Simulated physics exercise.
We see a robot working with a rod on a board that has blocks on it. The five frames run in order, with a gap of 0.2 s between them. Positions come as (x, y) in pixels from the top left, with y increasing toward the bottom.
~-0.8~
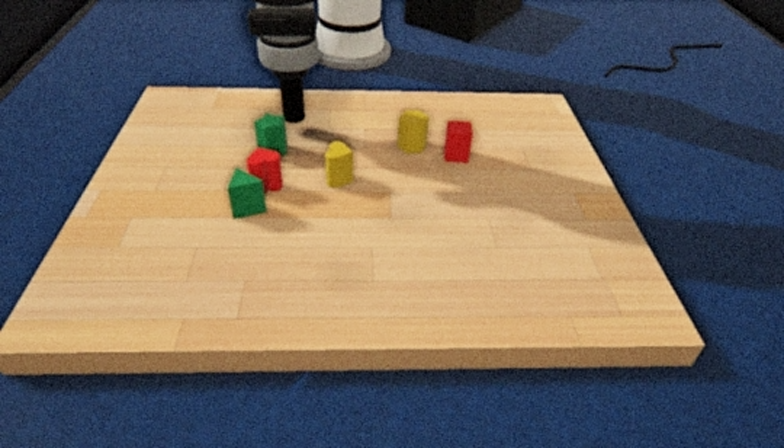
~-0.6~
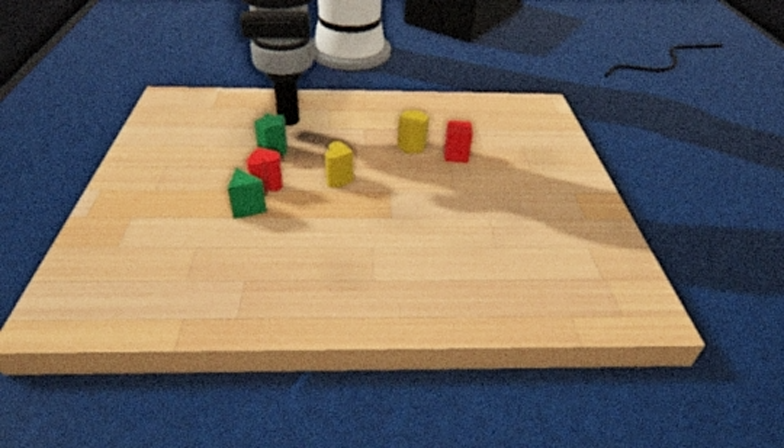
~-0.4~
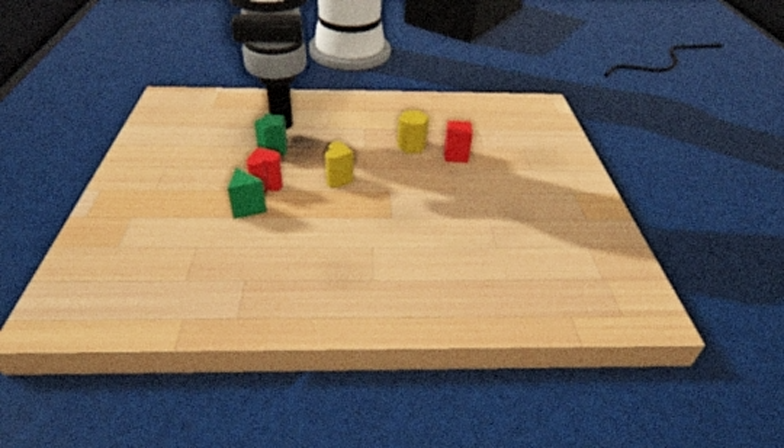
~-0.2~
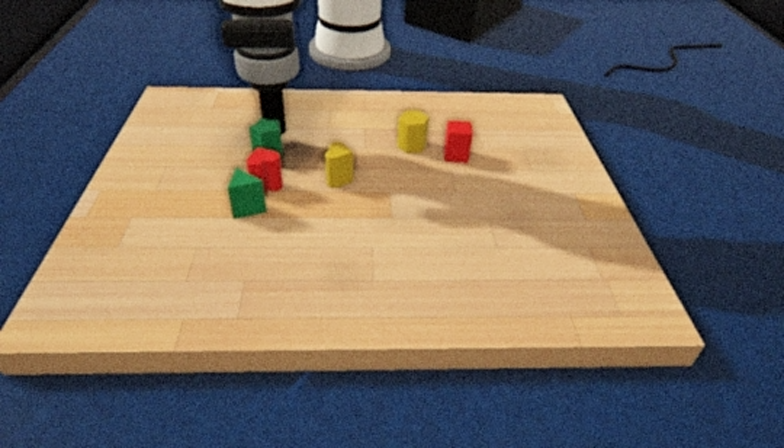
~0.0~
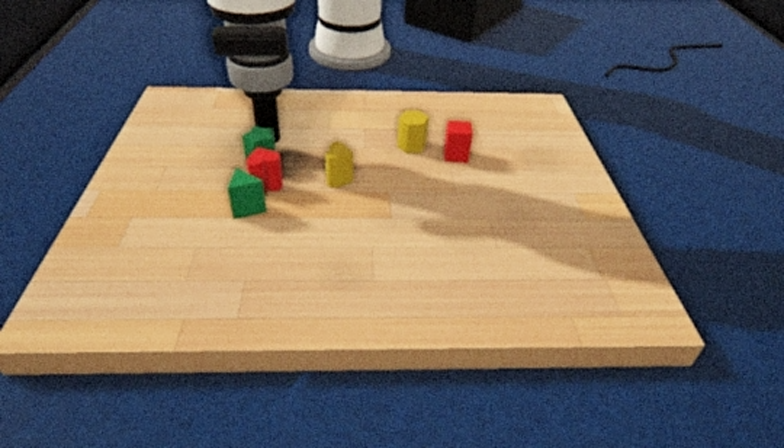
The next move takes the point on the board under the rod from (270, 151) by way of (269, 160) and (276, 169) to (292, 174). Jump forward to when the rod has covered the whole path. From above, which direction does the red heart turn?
Twists anticlockwise.
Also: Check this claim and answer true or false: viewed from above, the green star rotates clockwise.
That claim is true.
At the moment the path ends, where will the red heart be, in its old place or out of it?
It shifts position.
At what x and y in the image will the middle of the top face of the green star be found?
Its top centre lands on (255, 149).
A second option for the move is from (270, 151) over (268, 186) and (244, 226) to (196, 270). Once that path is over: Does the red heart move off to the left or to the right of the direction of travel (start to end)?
Taking start-to-end as forward, the block's sideways shift goes to the left.
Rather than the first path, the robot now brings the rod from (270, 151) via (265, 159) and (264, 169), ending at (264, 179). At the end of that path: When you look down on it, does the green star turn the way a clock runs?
It seems so.
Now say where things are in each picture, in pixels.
In the first frame, tip of the rod (294, 118), middles of tops, green star (270, 120), red heart (262, 156), yellow heart (338, 149).
In the second frame, rod (289, 121), nothing pushed.
In the third frame, rod (282, 125), nothing pushed.
In the fourth frame, rod (275, 131), green star (266, 125).
In the fifth frame, rod (269, 139), green star (259, 133), red heart (262, 156), yellow heart (338, 149).
On the path given first. Halfway along, rod (270, 154); green star (253, 147), turned 15° clockwise; red heart (262, 162), turned 30° anticlockwise.
At the end, rod (290, 162); green star (255, 149), turned 35° clockwise; red heart (261, 166), turned 40° anticlockwise; yellow heart unmoved.
